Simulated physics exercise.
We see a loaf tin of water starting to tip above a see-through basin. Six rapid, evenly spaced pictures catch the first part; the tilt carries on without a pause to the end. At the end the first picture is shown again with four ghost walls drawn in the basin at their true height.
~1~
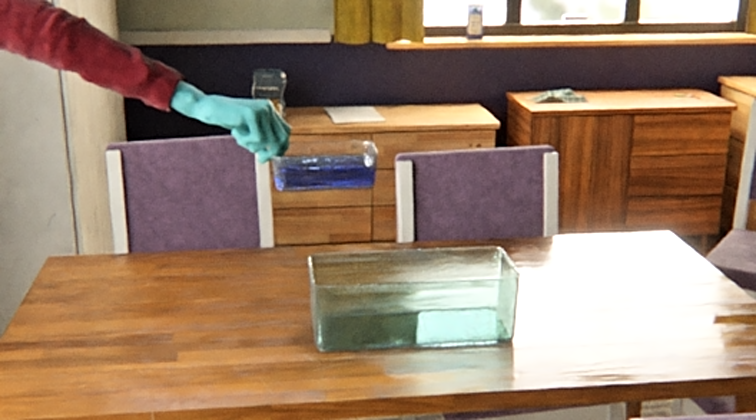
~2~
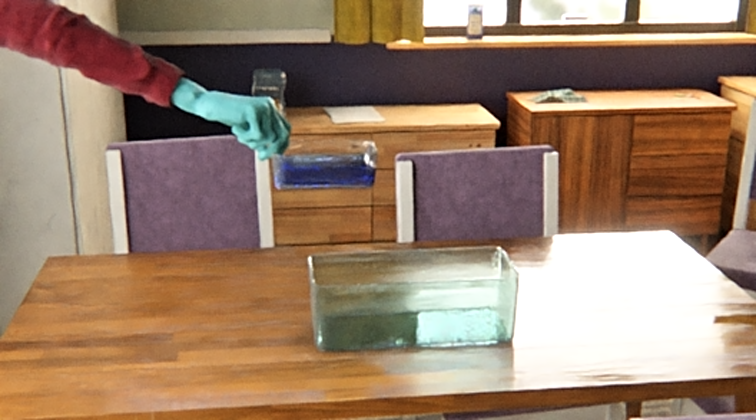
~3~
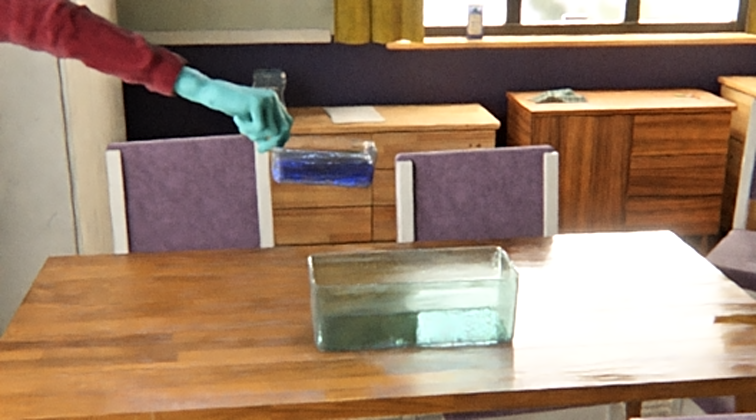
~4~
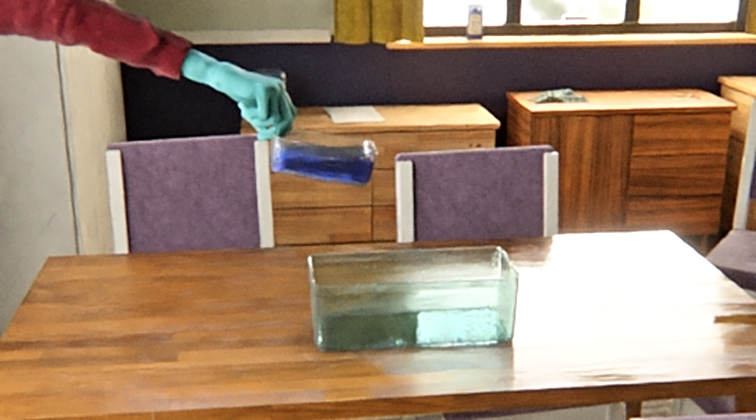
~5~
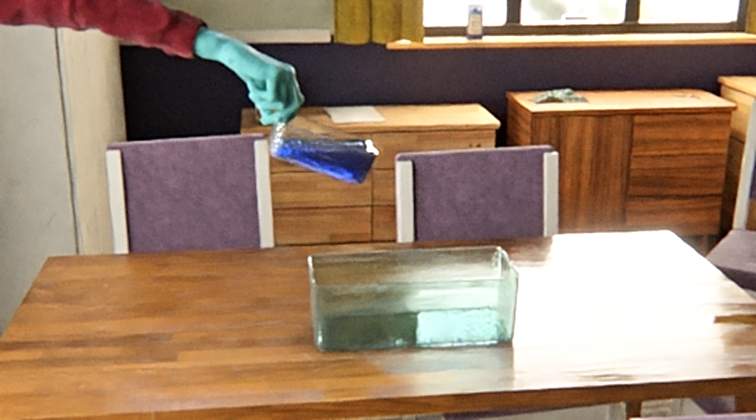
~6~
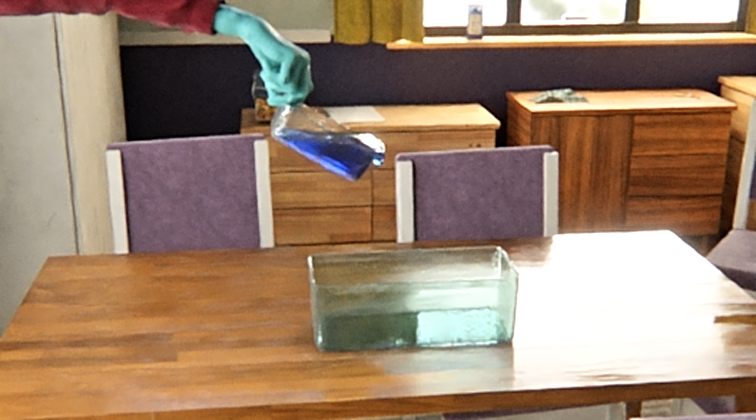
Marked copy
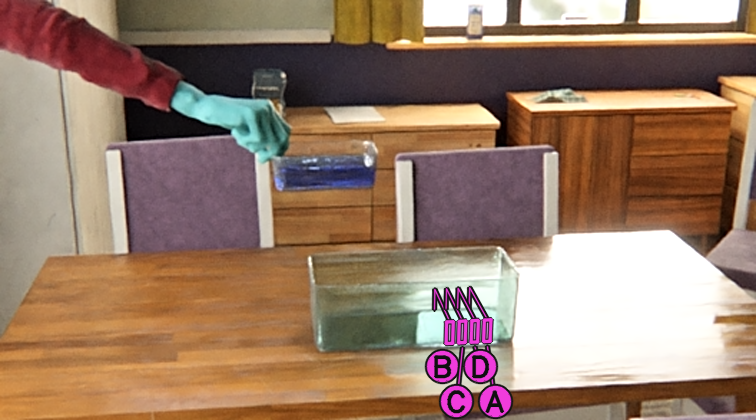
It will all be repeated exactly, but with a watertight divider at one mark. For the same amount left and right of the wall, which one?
Choose B.
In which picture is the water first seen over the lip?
Picture 6.
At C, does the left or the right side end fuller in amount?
The left one.
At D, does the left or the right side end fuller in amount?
More ends on the left.
On the marked copy, A at (487, 346); B at (449, 348); C at (462, 347); D at (474, 347).
With A, about 90 % ends left of the wall and 8 % right of it.
With B, about 51 % ends left of the wall and 46 % right of it; 3 % is lost outside.
With C, about 78 % ends left of the wall and 19 % right of it; 3 % is lost outside.
With D, about 91 % ends left of the wall and 6 % right of it.
